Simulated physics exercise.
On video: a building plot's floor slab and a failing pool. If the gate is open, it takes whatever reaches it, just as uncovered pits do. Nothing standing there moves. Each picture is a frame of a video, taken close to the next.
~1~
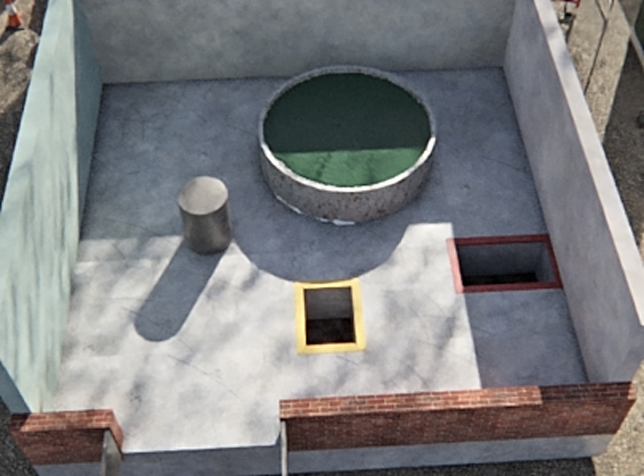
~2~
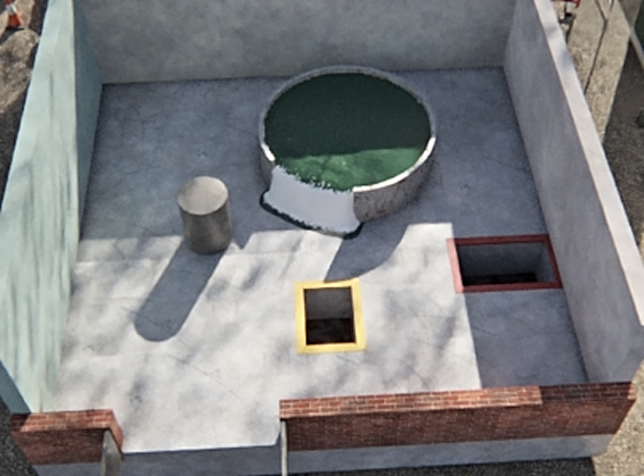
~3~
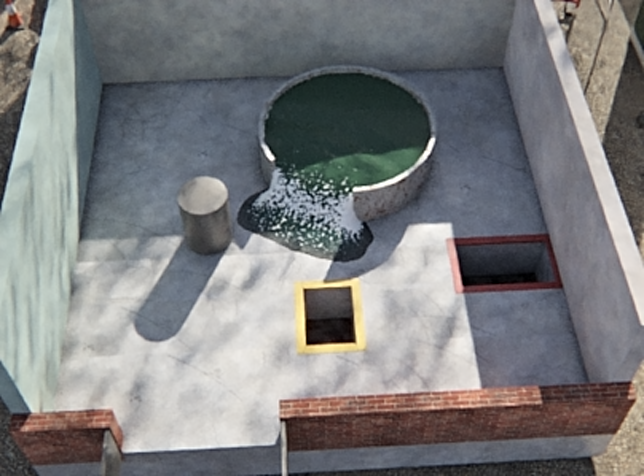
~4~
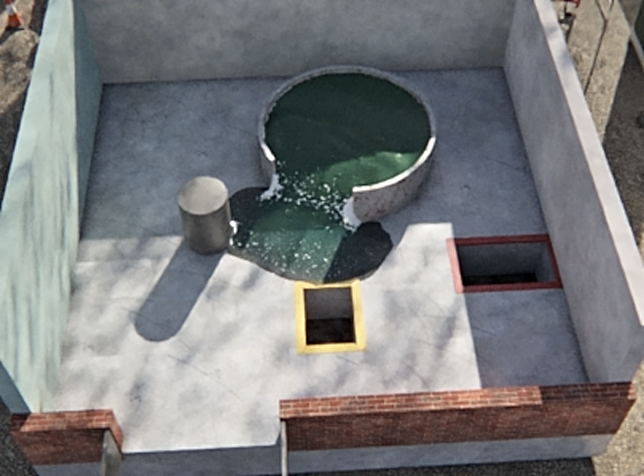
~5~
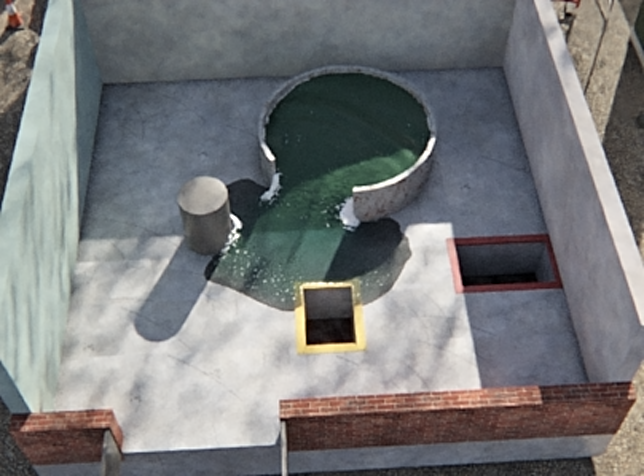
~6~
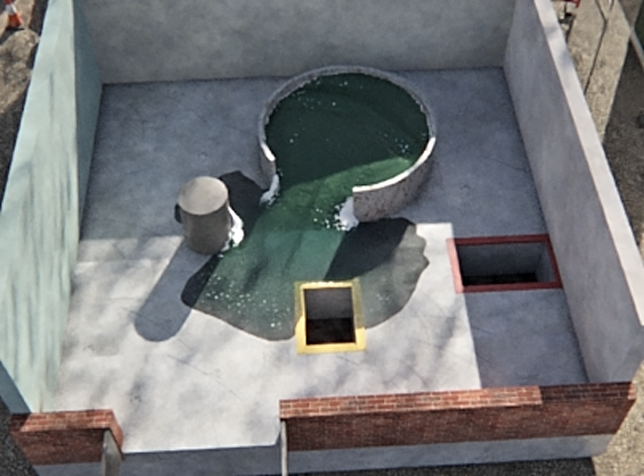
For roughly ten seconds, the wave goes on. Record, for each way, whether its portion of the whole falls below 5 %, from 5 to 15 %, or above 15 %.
The gate carries off plenty - exceeding fifteen per cent, the red pit carries off next to nothing - beneath five per cent, the yellow pit carries off plenty - exceeding fifteen per cent.
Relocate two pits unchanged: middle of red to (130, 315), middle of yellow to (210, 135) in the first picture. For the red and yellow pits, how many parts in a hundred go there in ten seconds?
Red 15 %; yellow 2 %.
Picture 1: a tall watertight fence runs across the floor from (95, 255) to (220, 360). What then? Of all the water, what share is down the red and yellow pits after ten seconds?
Estimated shares: Red 10 percent, yellow 25 percent.
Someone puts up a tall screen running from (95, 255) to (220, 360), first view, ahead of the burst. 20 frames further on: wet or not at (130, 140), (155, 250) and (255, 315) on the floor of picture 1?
Going one after another, I'd say reached by the flood, then reached by the flood, then reached by the flood.
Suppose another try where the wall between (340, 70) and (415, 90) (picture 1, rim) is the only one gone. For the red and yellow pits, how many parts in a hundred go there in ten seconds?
In percent: Red 35, yellow 4.
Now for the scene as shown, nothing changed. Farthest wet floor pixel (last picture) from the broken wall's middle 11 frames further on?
Point: (50, 438) in the last picture's pixels.
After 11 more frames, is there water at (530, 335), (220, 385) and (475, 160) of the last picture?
Note - in order: Not inundated / inundated / not inundated.
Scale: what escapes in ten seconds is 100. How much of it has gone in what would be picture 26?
Roughly 45 %.
A moment on, water covers 30 % of the floor; the gate 0 %, the red pit 0 %, the yellow pit 4 %.
Next, water covers 45 % of the floor; the gate 4 %, the red pit 0 %, the yellow pit 8 %.
Then, water covers 50 % of the floor; the gate 13 %, the red pit 0 %, the yellow pit 13 %.
Later, water covers 65 % of the floor; the gate 24 %, the red pit 0 %, the yellow pit 17 %.
In the end, water covers 75 % of the floor; the gate 33 %, the red pit 2 %, the yellow pit 21 %.
